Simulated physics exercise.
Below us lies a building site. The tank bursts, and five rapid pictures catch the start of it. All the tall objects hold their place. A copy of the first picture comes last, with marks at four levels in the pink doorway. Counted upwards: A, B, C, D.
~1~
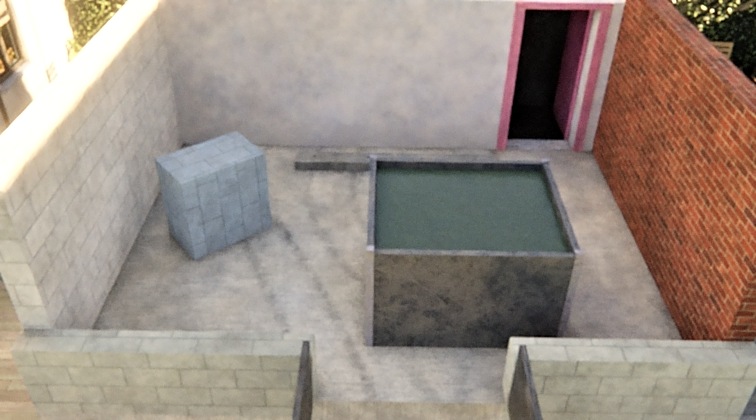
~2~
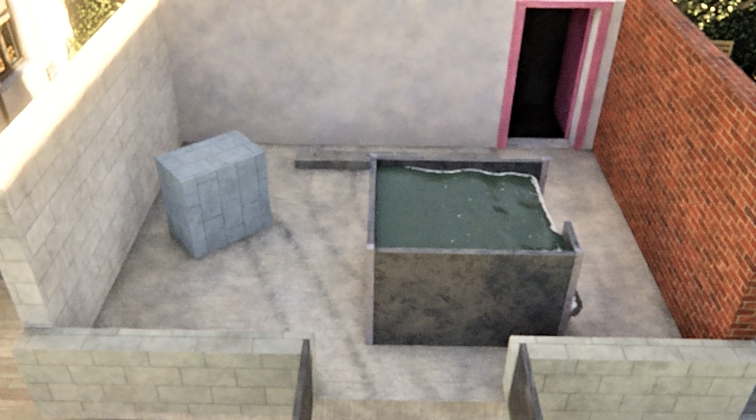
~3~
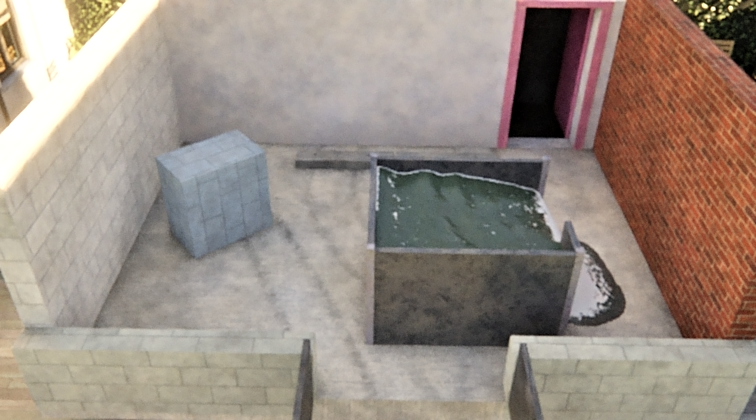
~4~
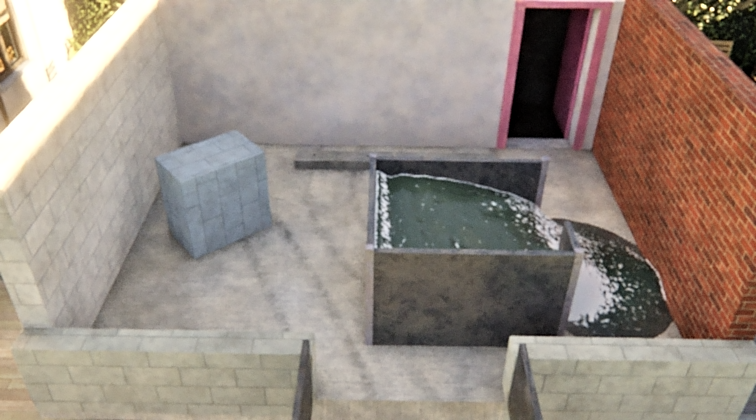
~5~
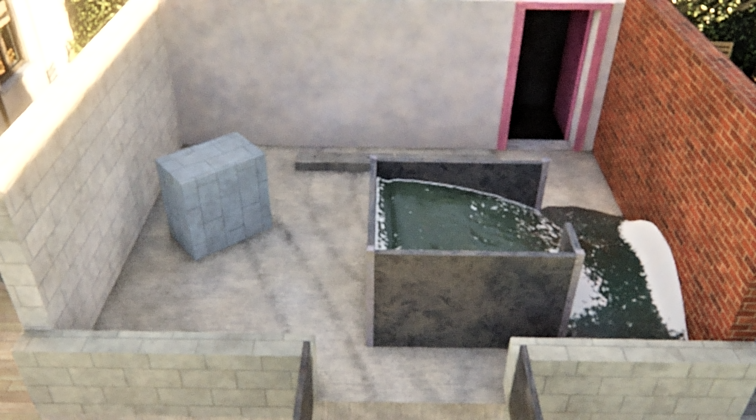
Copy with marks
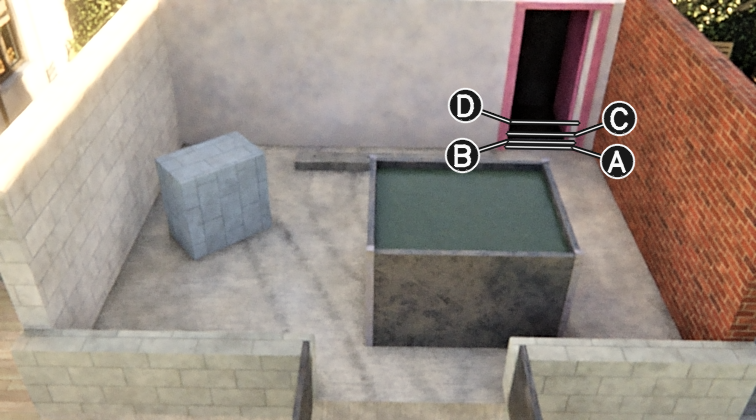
A walled building site with a concrete floor is seen from above by a still camera. A pale blue-grey block stands at left, a dark tank of green water right of centre, a pink-framed doorway behind and a red brick wall at right. The tank's water drops and sloshes as it pours out the right side, spreading in a foaming sheet across the floor to the brick wall.
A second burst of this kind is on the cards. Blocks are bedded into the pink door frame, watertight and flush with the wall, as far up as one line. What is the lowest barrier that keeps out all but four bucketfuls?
The limit is D.
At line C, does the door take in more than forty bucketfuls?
No, less.
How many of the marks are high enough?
One of the four.
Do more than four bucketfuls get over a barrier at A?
Yes, that goes wrong.
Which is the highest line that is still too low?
Here it is line C.
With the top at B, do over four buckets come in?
Yes.
In white, A at (539, 147); B at (540, 142); C at (541, 134); D at (543, 122); from the bottom up A, B, C, D.
With A, dozens of bucketfuls pour in.
With B, dozens of bucketfuls pour in.
With C, about 14 bucketfuls get in.
With D, a bucket or two gets in.
